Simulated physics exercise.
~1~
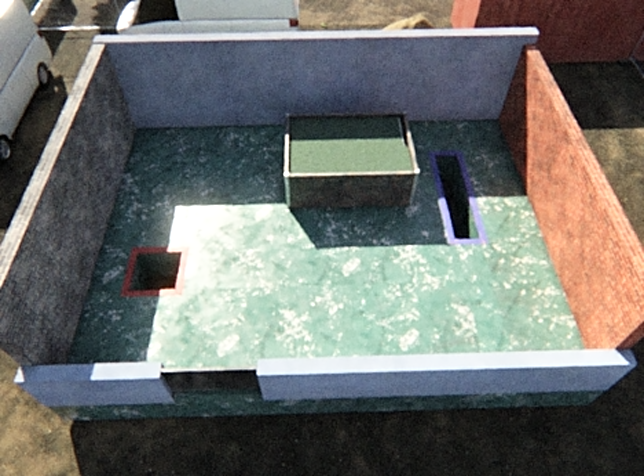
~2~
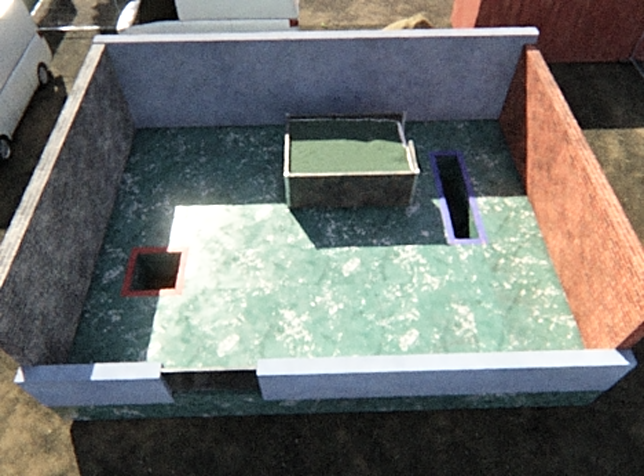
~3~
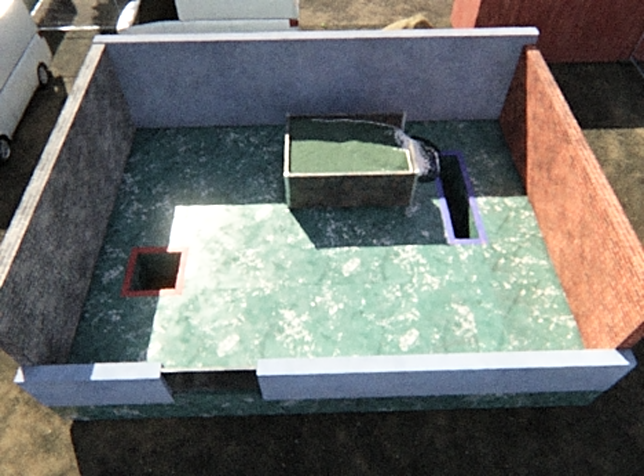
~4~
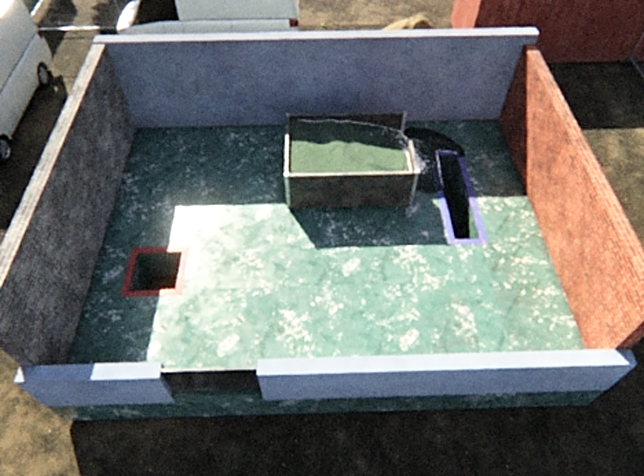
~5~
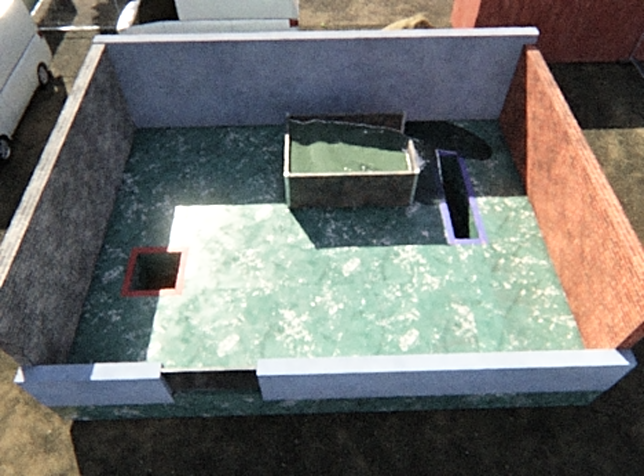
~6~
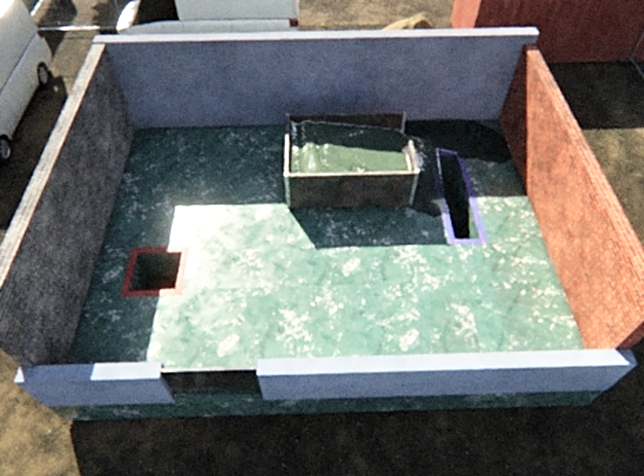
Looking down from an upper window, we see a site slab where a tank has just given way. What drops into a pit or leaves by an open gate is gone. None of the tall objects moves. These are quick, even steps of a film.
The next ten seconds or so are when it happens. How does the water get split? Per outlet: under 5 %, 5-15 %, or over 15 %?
In order: Gate: Short of five per cent; blue pit: Beyond fifteen per cent; red pit: Short of five per cent.
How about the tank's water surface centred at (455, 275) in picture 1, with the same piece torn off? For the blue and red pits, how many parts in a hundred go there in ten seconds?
So blue takes 20 % and red takes 10 %.
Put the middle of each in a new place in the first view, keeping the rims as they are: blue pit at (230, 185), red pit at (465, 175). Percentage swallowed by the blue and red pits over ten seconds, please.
Roughly, in per cent: Blue 2, red 45.
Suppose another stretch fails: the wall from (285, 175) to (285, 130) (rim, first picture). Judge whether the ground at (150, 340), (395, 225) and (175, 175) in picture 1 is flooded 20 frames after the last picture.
First spot submerged, second spot spared, third spot submerged.
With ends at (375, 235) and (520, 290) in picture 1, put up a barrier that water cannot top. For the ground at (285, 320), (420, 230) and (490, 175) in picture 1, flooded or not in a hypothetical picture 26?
The first location is not reached, the second is not reached, and the third is soaked through.
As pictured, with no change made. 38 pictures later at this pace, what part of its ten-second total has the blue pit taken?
Share by then: 80 in a hundred.
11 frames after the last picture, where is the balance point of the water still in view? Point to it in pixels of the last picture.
(377, 167).
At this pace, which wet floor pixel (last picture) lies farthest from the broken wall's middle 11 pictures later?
I'd go with roughly (532, 228).
A moment on, water covers 10 % of the floor; the gate 0 %, the blue pit 11 %, the red pit 0 %.
Next, water covers 10 % of the floor; the gate 0 %, the blue pit 19 %, the red pit 0 %.
Then, water covers 25 % of the floor; the gate 0 %, the blue pit 29 %, the red pit 0 %.
Later, water covers 35 % of the floor; the gate 0 %, the blue pit 42 %, the red pit 0 %.
In the end, water covers 65 % of the floor; the gate 0 %, the blue pit 52 %, the red pit 0 %.
